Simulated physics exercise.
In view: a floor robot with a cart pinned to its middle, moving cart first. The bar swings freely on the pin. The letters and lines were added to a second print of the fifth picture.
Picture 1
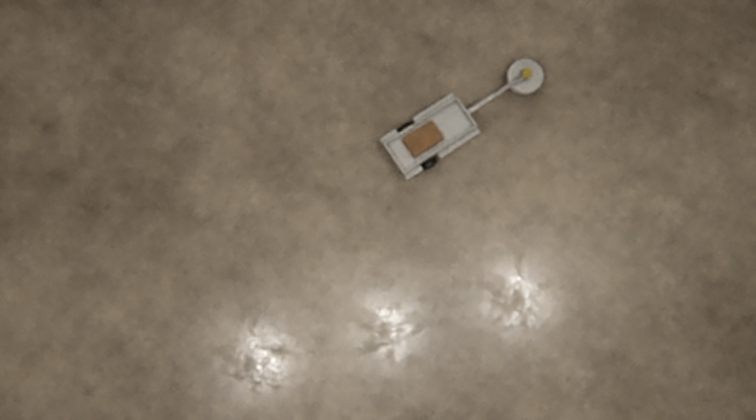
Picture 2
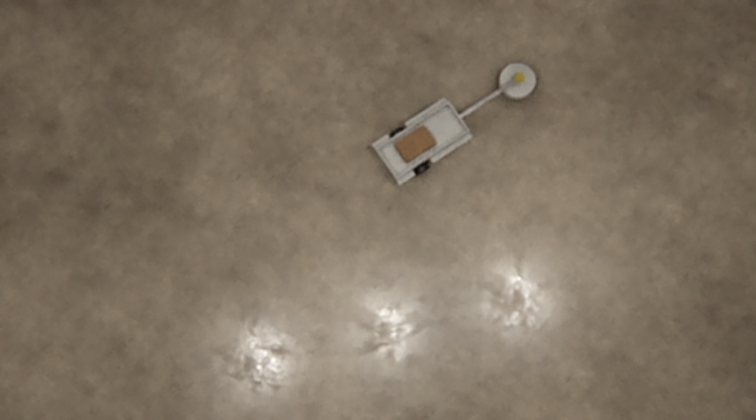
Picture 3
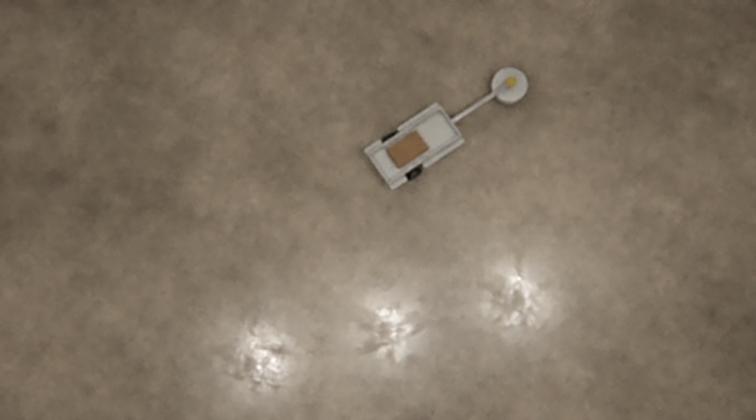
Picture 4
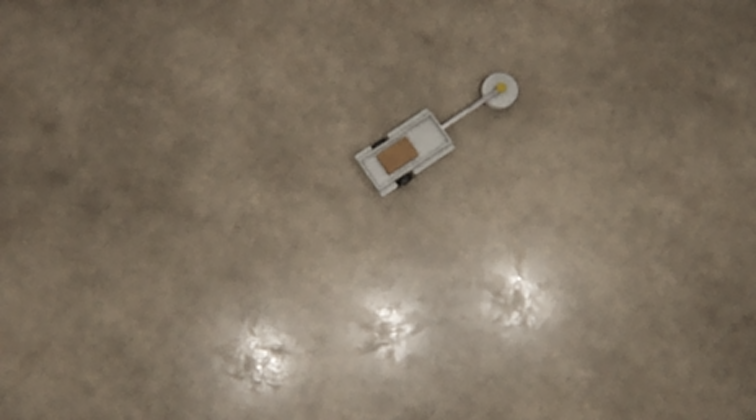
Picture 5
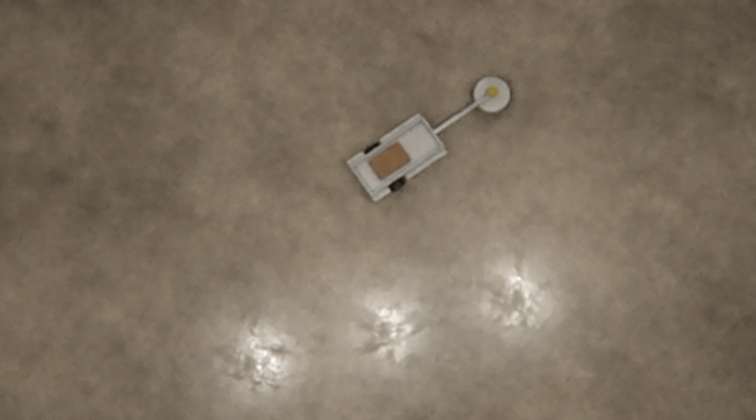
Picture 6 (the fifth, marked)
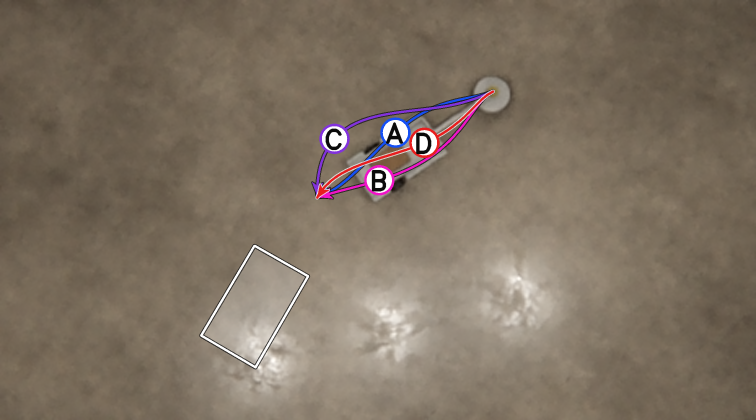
A white cart joined by a bar to a round robot moves slowly down and left.
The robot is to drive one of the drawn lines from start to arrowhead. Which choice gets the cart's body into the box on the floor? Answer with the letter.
Take A.
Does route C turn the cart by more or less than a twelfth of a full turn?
It turns more than that.
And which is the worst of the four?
Route B.
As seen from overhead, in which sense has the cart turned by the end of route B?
It turns clockwise.
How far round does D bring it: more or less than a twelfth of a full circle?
It turns less than that.
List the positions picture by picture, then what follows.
White cart (430, 136); robot (525, 76), in the first picture.
Robot (517, 81); white cart (422, 141), in the second picture.
Robot (510, 85); white cart (414, 146), in the third picture.
Robot (500, 91); white cart (405, 152), in the fourth picture.
Robot (492, 95); white cart (397, 157), in the fifth picture.
On the marked copy, A from (493, 91) via (396, 133) to (317, 198); B from (493, 91) via (417, 165) to (319, 197); C from (493, 91) via (382, 115) to (317, 196); D from (493, 91) via (405, 150) to (317, 198); the bay at (255, 306).
Taking A. A third of the way, robot (422, 116), cart (343, 199).
Two thirds of the way, robot (368, 162), cart (295, 255).
When it is over, robot (318, 200), cart (257, 305); the cart stands in the bay.
As for the rest, B leaves the cart at (206, 249), out of the bay; C leaves the cart at (292, 318), out of the bay; D leaves the cart at (224, 278), out of the bay.
